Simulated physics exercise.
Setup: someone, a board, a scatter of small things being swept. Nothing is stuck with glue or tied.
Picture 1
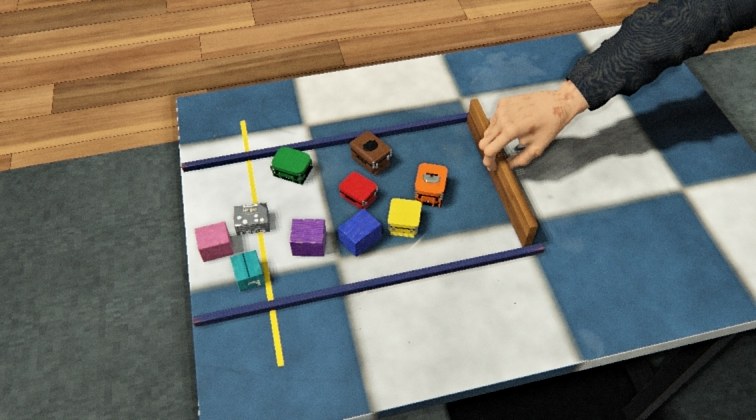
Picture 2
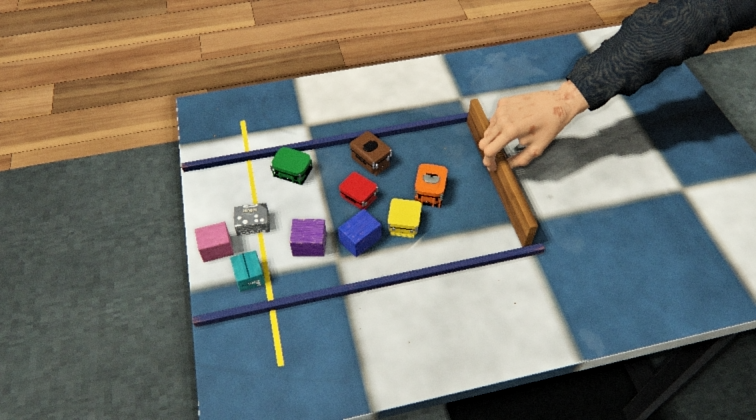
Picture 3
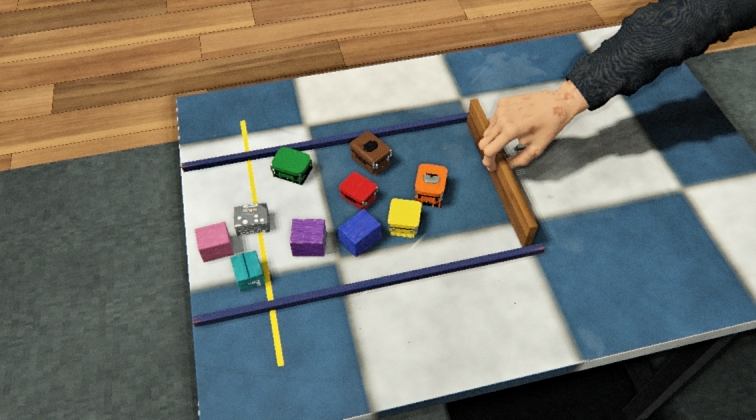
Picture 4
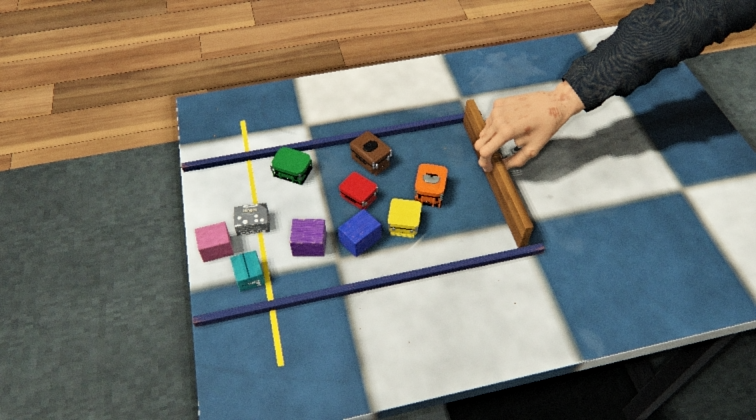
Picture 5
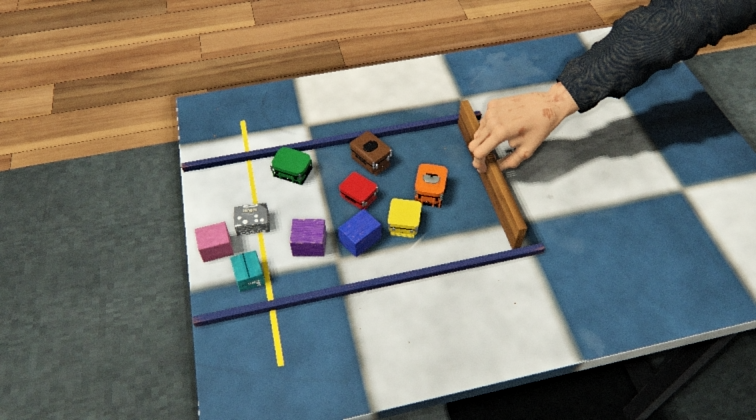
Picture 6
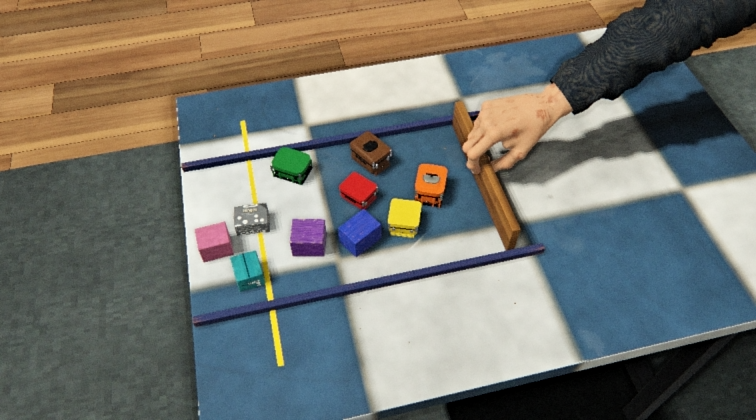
Wooden board held by a hand resting briefly, then sliding slightly left between dark rails toward scattered colourful blocks that stay still.
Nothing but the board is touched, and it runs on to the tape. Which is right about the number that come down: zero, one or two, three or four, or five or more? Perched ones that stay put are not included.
The right one is one or two.
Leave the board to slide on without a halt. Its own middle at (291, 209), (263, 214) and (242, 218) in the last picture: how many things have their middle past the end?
Respectively 1, 2 and 2.
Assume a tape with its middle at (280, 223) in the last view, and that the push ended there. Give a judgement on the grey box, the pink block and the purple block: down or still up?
Going in order, the grey box keeps its spot, then the pink block goes off the edge, then the purple block keeps its spot.
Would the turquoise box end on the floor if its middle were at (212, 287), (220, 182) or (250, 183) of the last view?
Order of tries: On, off, on.
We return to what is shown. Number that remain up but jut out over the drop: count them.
In total, 0 of them.
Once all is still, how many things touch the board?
3 are in contact with it.
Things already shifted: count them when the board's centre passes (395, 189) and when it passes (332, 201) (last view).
The number moved is 5 and then 8.
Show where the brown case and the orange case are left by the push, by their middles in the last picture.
The brown case comes to rest close to (237, 173), while the orange case rests close to (244, 224).
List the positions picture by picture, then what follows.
The first picture shows pink block (214, 242); turquoise box (248, 271); grey box (252, 219); board (499, 169); tape (259, 227).
The second picture shows turquoise box (248, 271); red case (358, 192).
The third picture shows grey box (252, 219); purple block (308, 238).
The fourth picture shows pink block (214, 242); board (495, 170).
The fifth picture shows turquoise box (248, 271); brown case (370, 154).
The sixth picture shows pink block (214, 242); turquoise box (248, 271); grey box (252, 219); board (483, 172); tape (259, 227).
A little later, none off yet; pink block at rest near (214, 242); turquoise box at rest near (248, 271); grey box at rest near (252, 219).
When it is over, the number that fall off is one or two; down, purple block and pink block.
